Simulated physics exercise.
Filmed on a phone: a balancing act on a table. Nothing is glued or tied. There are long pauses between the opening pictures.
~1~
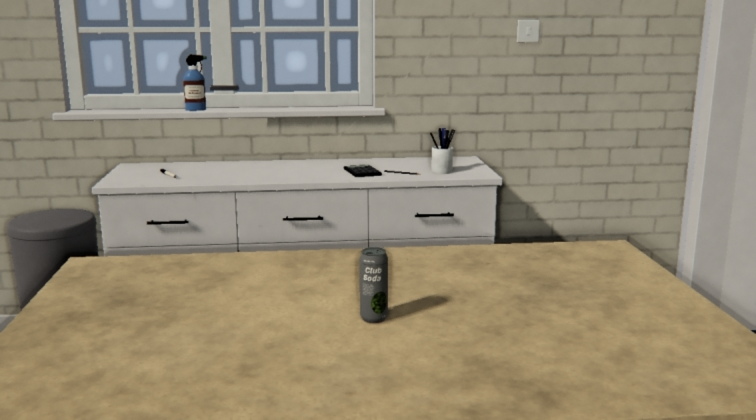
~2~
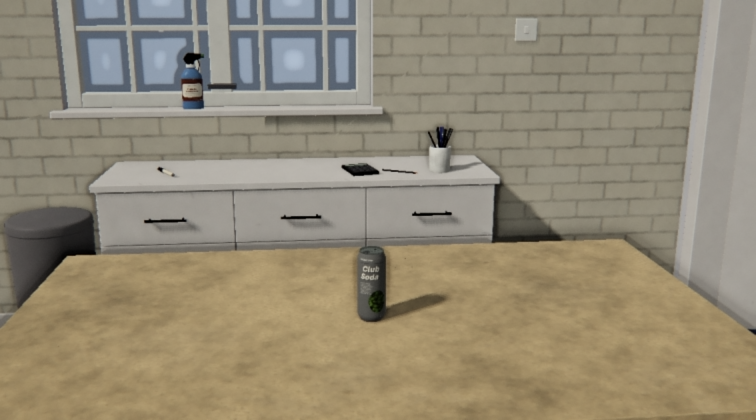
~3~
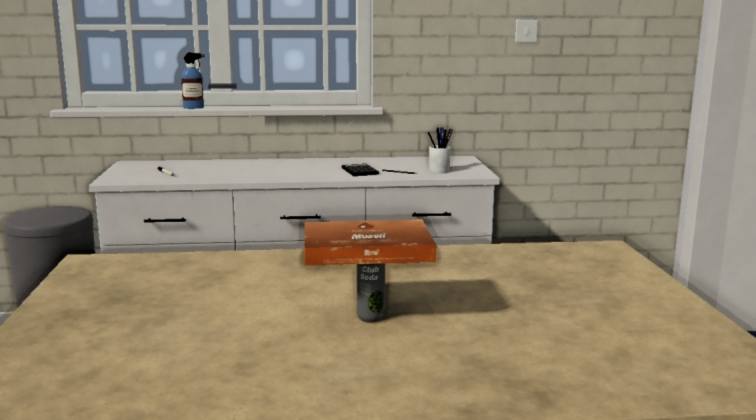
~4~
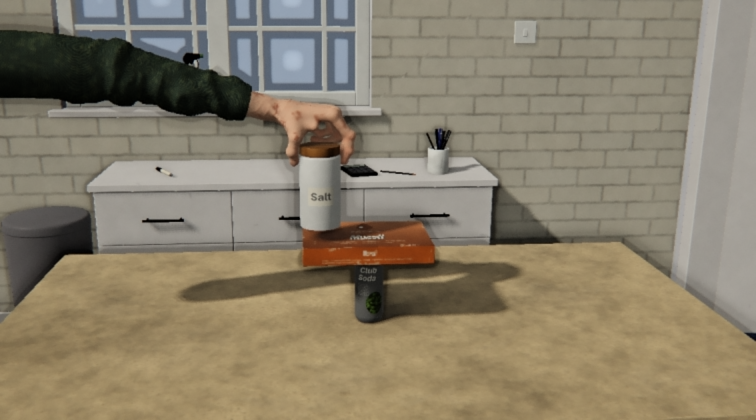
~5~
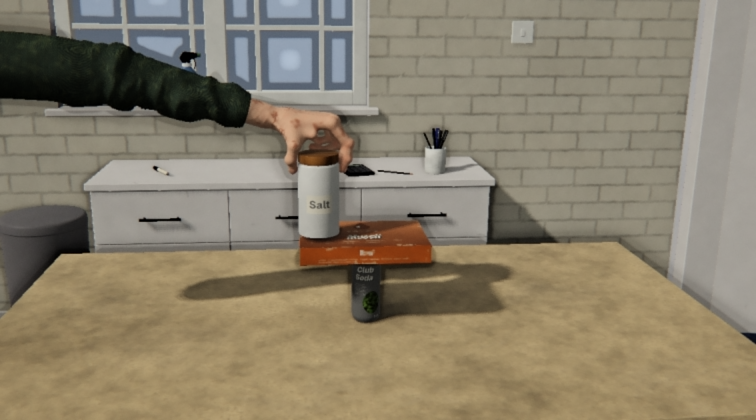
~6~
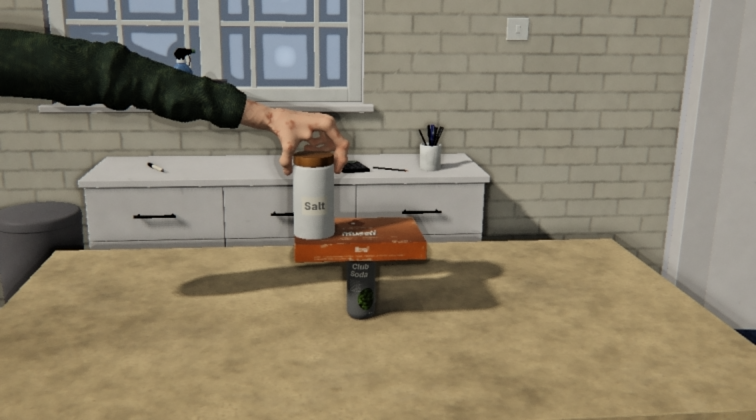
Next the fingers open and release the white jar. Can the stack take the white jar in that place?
Here the stack gives way.
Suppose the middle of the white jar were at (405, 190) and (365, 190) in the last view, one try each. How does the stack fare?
In the first case it gives way; in the second case it holds.
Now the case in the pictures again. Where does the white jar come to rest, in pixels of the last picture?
Near (250, 314).
Then, 0.30 s on from there, white jar now fallen; orange packet turned 35° from how it was put.
Then, 0.50 s on from there, orange packet now fallen.
Then, 0.80 s on from there, things are still on the move.
In the end, fallen, white jar and orange packet; grey can unmoved. At the end, from the last picture's camera, white jar near (250, 314). The stack loses its balance.
